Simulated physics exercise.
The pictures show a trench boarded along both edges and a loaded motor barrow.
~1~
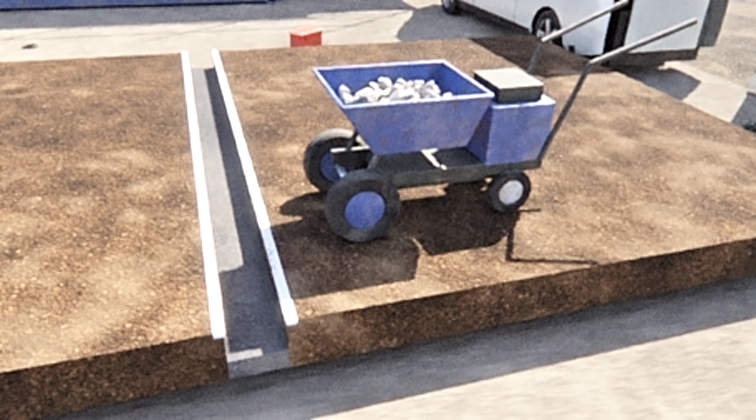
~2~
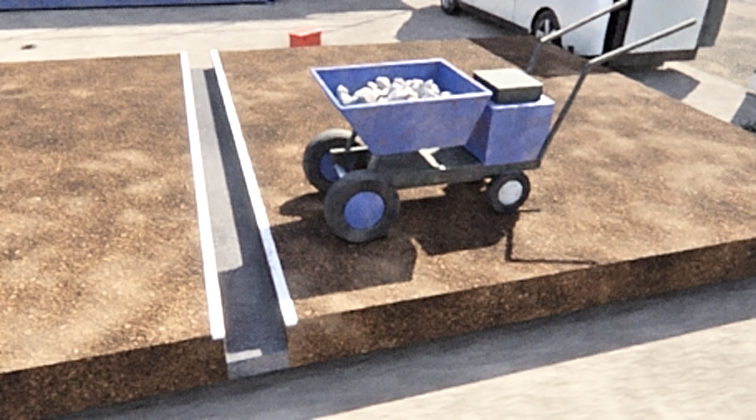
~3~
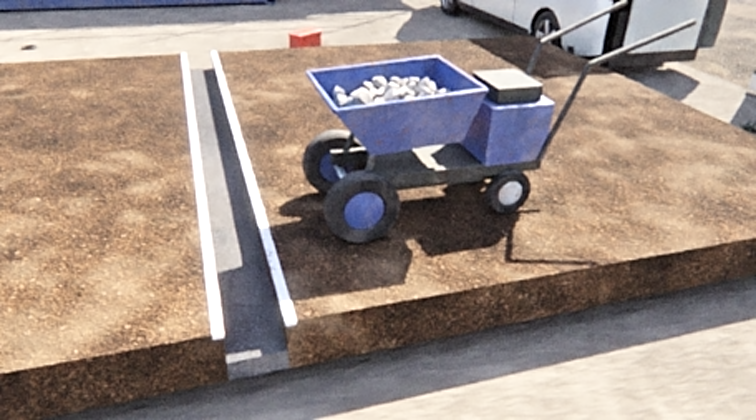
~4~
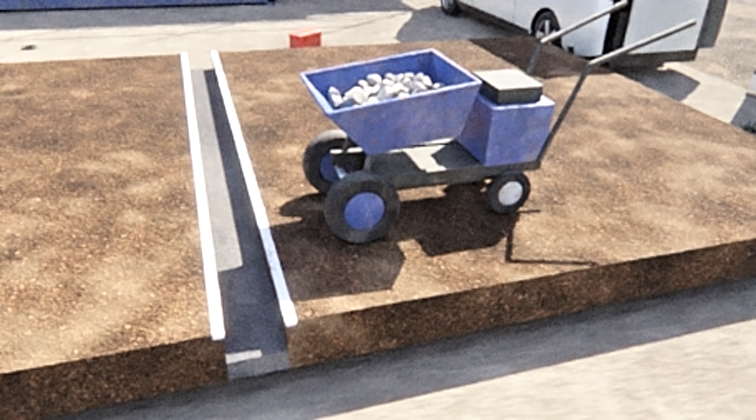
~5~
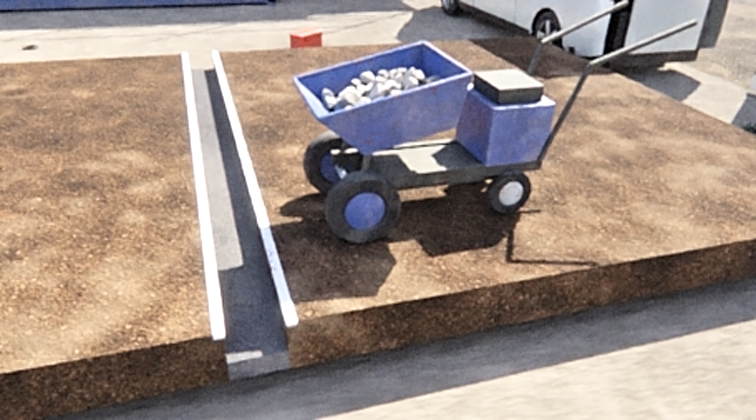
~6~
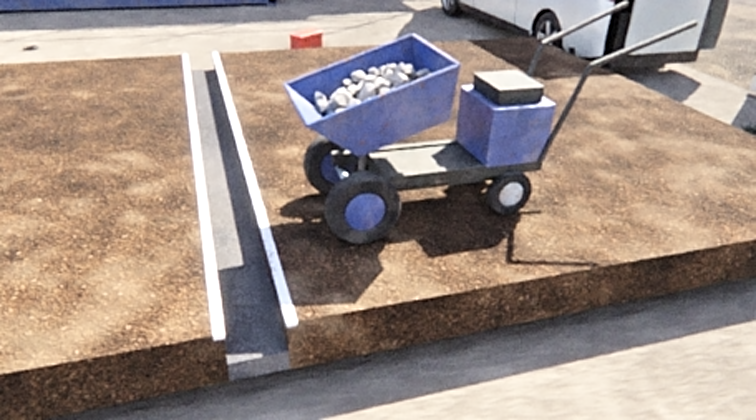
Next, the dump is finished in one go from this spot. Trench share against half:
Half exceeded.
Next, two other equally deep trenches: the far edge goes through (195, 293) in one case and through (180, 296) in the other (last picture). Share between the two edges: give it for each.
Around 90 percent first, around 100 percent second.
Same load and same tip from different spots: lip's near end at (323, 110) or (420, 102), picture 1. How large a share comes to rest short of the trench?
First try: Some 0 %; second try: 50 %.
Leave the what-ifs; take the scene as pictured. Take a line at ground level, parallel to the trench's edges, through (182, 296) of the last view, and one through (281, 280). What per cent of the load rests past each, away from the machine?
Roughly 20 and 100 percent.
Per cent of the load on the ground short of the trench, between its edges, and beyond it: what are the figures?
Short 0, between 65, beyond 35.
Soon after the last picture, skip tipped steeply; all in the skip.
A little later, skip tipped right over; most in the skip; about a quarter in or heaped over the trench; a small part beyond it; a small part falling.
Later still, skip tipped right over; a small part in the skip; about two thirds in or heaped over the trench; about a third beyond it.
At rest, skip tipped right over; about two thirds in or heaped over the trench; about a third beyond it.
